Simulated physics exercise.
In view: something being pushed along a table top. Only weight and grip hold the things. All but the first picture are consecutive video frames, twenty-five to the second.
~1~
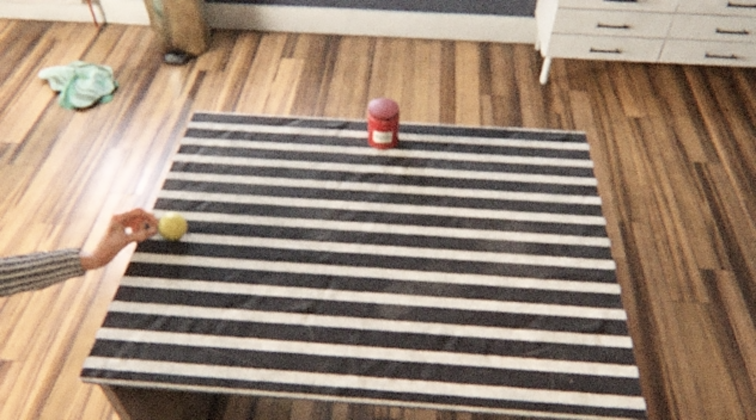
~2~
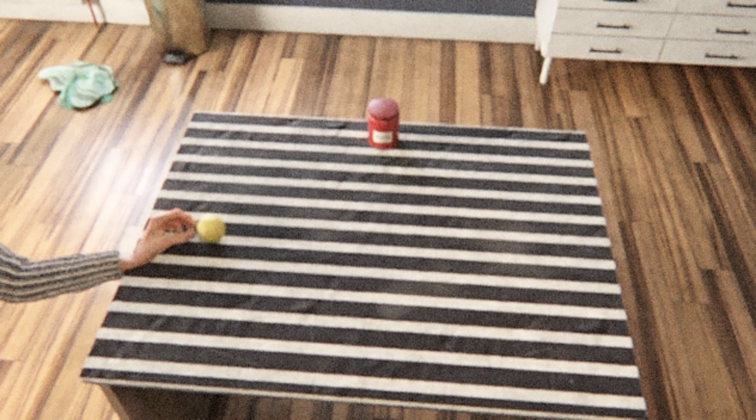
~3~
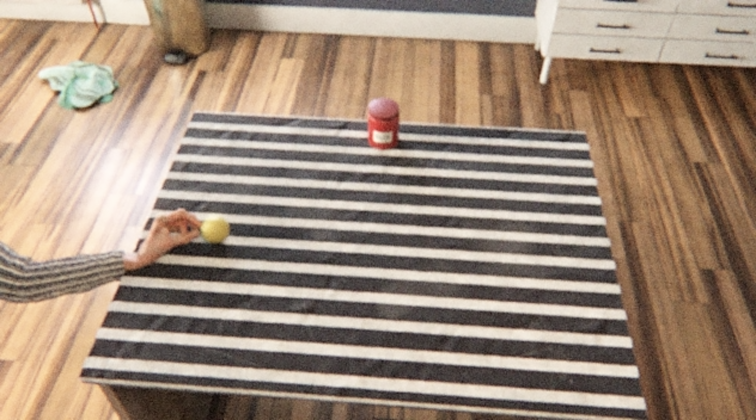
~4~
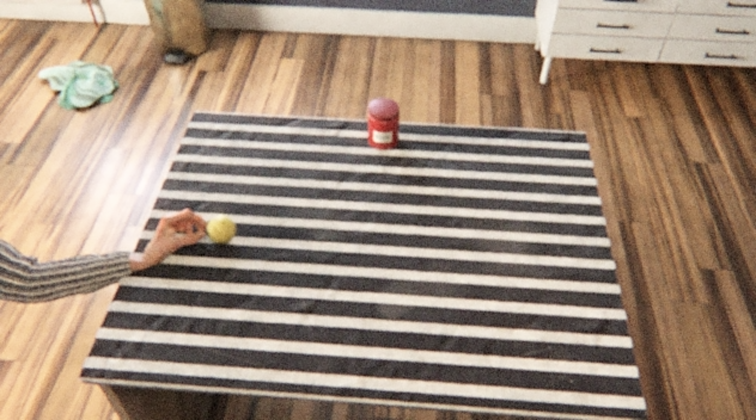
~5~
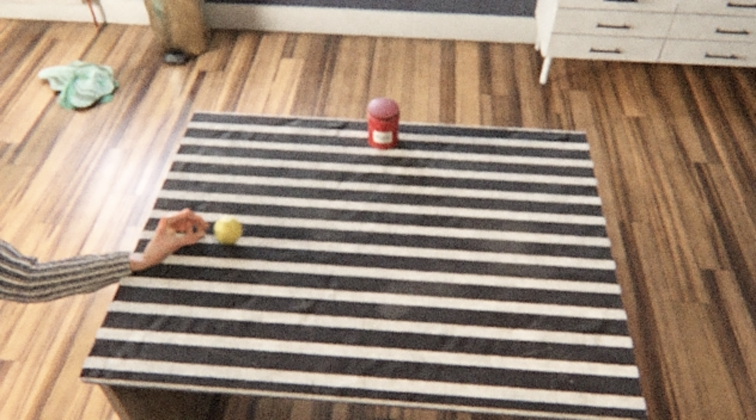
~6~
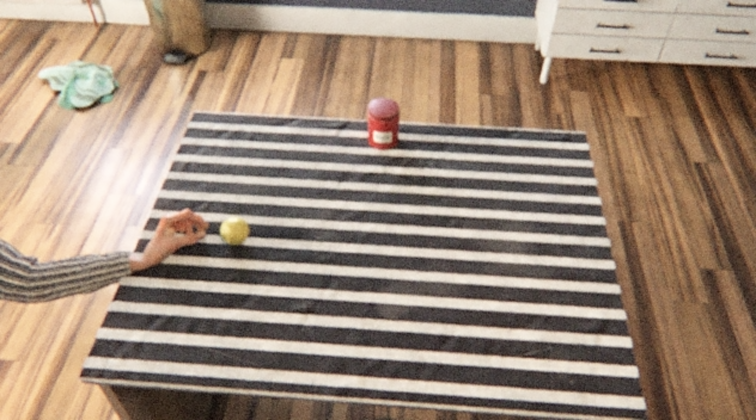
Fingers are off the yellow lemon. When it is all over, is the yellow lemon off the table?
The yellow lemon is still on the table.
Then, 0.10 s past the last view, yellow lemon displaced about its own width near (250, 232).
Then, 0.30 s past the last view, yellow lemon displaced well along near (273, 234).
Then, 0.50 s past the last view, yellow lemon displaced well along near (289, 234).
Finally, moved from the start, yellow lemon. Final places as the last picture's camera would see them, yellow lemon near (296, 235).
